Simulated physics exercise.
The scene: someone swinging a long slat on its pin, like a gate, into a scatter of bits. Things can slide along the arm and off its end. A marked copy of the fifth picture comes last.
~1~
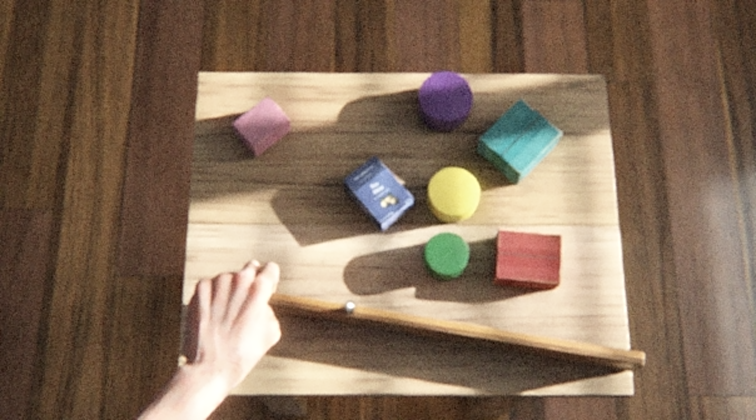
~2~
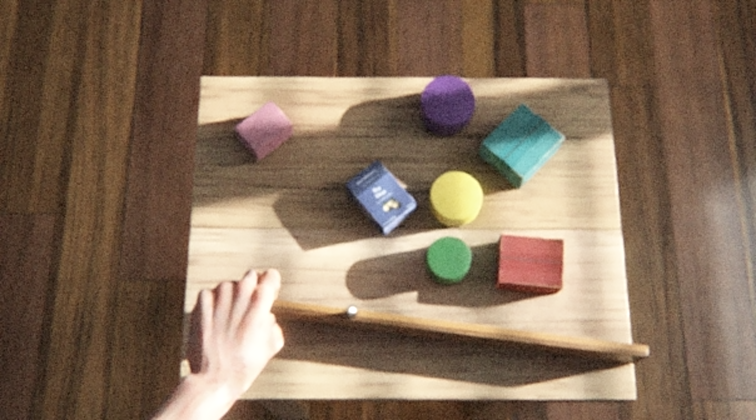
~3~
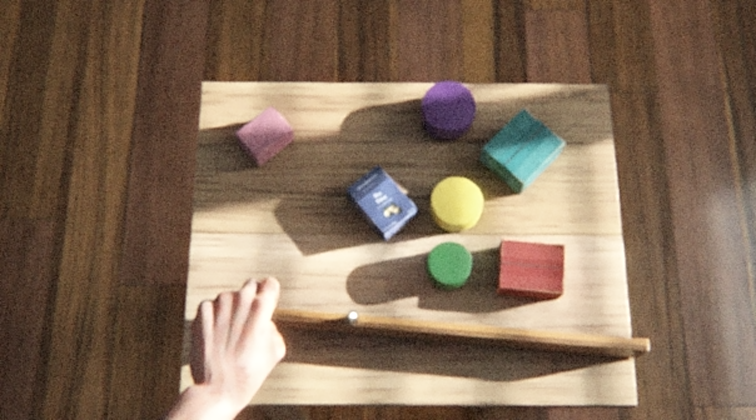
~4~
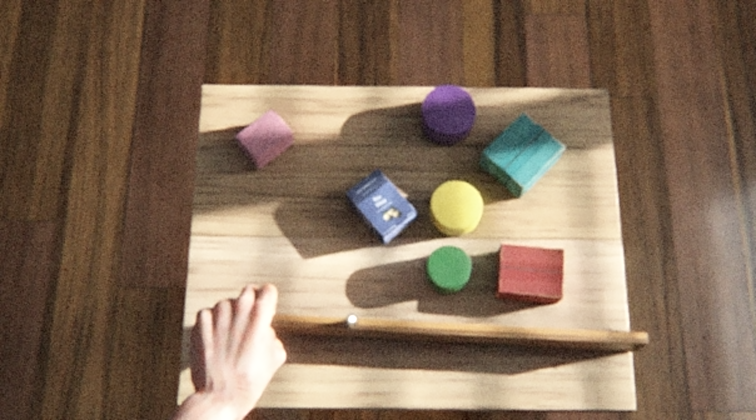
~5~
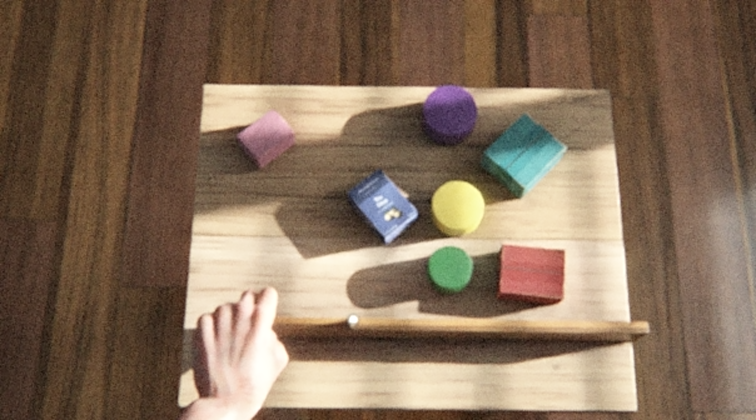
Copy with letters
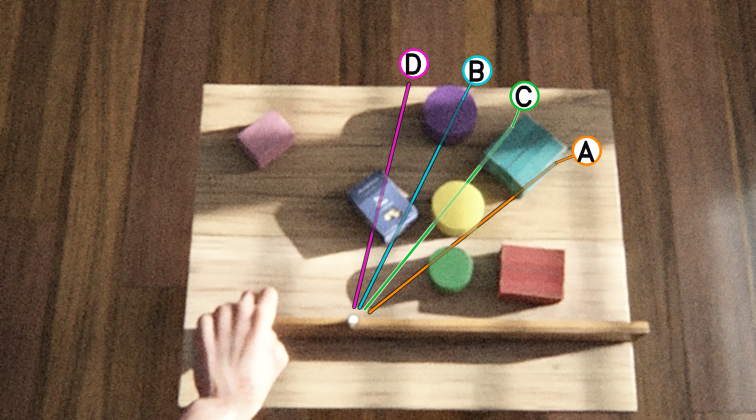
On a pale wooden board, a hand slowly swinging a long slat slightly upward at its right end, below scattered coloured blocks.
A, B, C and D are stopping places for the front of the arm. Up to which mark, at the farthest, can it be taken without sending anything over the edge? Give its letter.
It should halt at C.
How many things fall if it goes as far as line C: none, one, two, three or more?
By then, none.
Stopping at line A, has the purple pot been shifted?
No.
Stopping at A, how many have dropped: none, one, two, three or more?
In all, none.
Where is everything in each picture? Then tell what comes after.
In the first frame, arm (502, 336); blue packet (378, 194); turquoise box (518, 142).
In the second frame, arm (505, 334); pink block (265, 131).
In the third frame, arm (506, 333); red box (531, 269).
In the fourth frame, arm (505, 332); blue packet (381, 207).
In the fifth frame, arm (506, 326); green tin (449, 270); pink block (267, 139); purple pot (449, 116).
On the marked copy, A at (466, 235); B at (413, 200); C at (441, 215); D at (383, 190).
With C. Early on, arm (495, 276); red box (516, 243); purple pot (449, 116).
Further on, arm (470, 234); turquoise box (514, 134); yellow tin (425, 175).
At the end, arm (445, 210); turquoise box (478, 101); purple pot (420, 107); nothing has fallen.
As for the rest, A is safe but short; B drops the turquoise box; D drops the turquoise box.
